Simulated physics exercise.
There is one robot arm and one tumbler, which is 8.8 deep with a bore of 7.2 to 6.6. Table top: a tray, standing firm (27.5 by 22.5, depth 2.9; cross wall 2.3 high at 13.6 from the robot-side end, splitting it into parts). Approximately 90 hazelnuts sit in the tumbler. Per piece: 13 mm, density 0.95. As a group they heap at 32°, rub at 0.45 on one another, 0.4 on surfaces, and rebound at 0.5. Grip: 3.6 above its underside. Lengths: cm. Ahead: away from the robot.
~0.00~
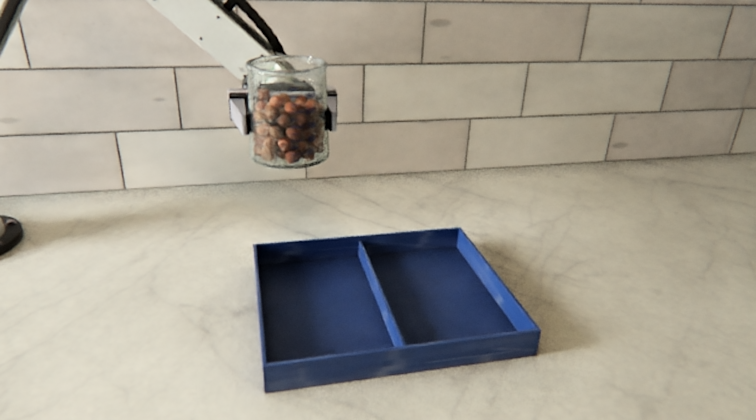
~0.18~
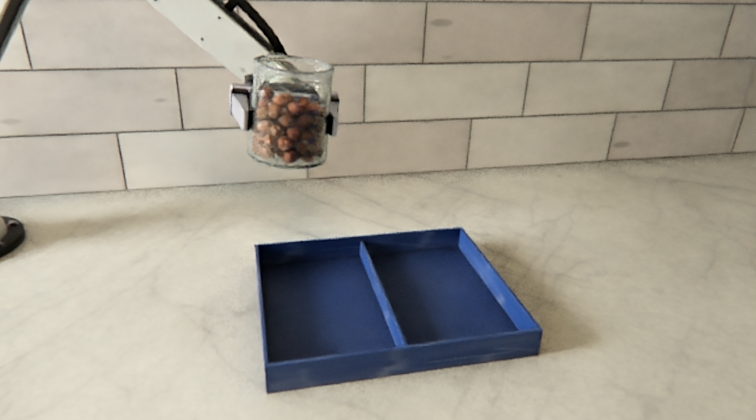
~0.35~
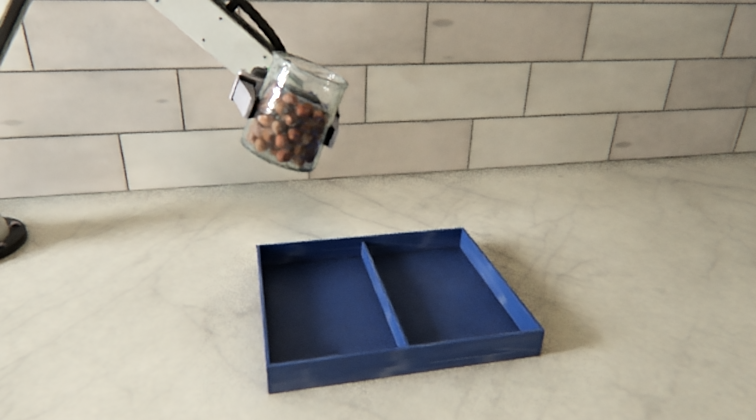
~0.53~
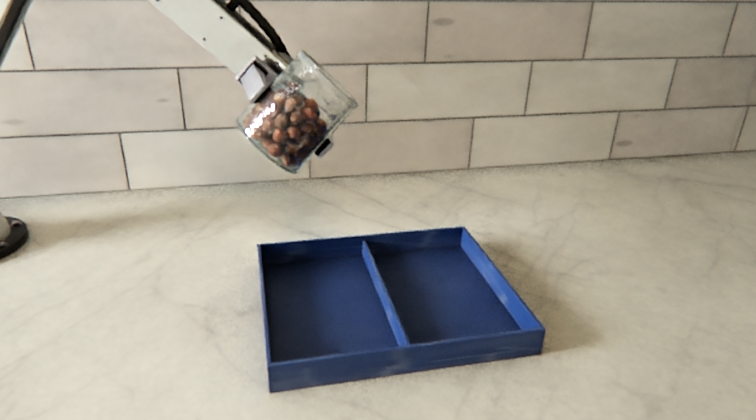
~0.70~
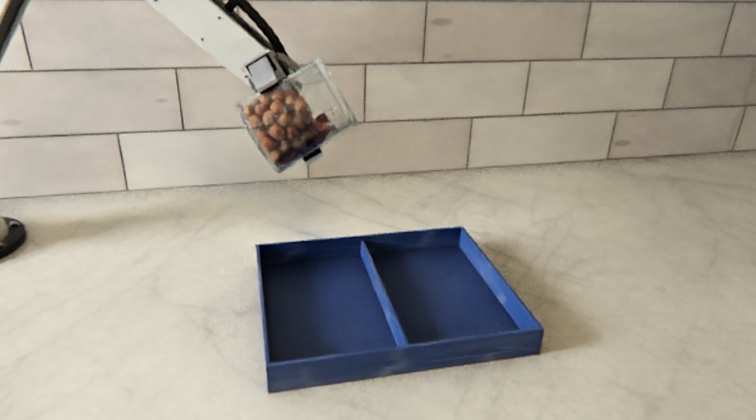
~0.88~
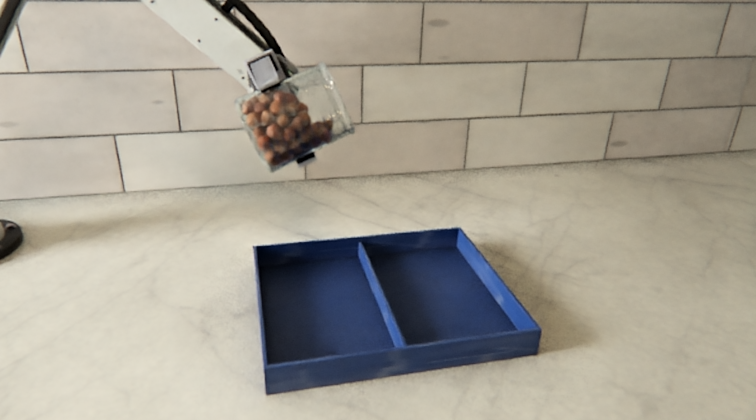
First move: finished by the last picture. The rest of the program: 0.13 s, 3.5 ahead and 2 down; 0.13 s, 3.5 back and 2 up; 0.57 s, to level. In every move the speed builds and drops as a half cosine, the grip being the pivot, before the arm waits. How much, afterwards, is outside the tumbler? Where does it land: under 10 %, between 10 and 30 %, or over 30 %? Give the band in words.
It falls in the band under 10 %.
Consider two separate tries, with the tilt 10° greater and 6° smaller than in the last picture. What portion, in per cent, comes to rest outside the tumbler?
I'd say close to 10 and 0 per cent, in that order.
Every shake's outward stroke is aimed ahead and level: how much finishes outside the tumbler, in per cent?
Roughly 5 percent of it.
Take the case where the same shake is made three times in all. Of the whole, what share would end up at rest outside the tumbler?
That change gives some 5 percent.
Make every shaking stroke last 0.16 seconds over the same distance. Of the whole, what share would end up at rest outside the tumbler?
Then about 0 per cent.
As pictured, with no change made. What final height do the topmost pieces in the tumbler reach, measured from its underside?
It reaches close to 7.5 cm in the end.
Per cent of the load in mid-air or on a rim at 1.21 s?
I'd reckon close to 0 per cent.
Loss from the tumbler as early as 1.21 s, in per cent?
About 0 per cent.
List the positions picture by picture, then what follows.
Tumbler middle at (288, 112), level; upper third of the load around (288, 108), from x 260 to 320, top at y 95; 92 in the tumbler, in the first picture.
Tumbler middle at (291, 112), tilted 6° forward; upper third of the load around (288, 110), from x 260 to 320, top at y 90, in the second picture.
Tumbler middle at (294, 113), tilted 23° forward; upper third of the load around (285, 110), from x 255 to 320, top at y 85, in the third picture.
Tumbler middle at (298, 114), tilted 44° forward; upper third of the load around (286, 109), from x 250 to 320, top at y 85, in the fourth picture.
Tumbler middle at (298, 116), tilted 61° forward; upper third of the load around (282, 107), from x 250 to 325, top at y 95, in the fifth picture.
Tumbler middle at (295, 118), tilted 67° forward; upper third of the load around (276, 109), from x 250 to 330, top at y 95; 92 in the tumbler, in the sixth picture.
By 1.21 s, tilted 64° forward, highest piece 25 above the table; 92 in the tumbler.
By 1.54 s, tilted 13° forward, highest piece 28 above the table; 92 in the tumbler.
By 1.91 s, level, highest piece 27 above the table; 92 in the tumbler.
By 2.96 s, level, highest piece 27 above the table; 92 in the tumbler.
Final count, 92 in the tumbler. That is 0 % outside the tumbler.
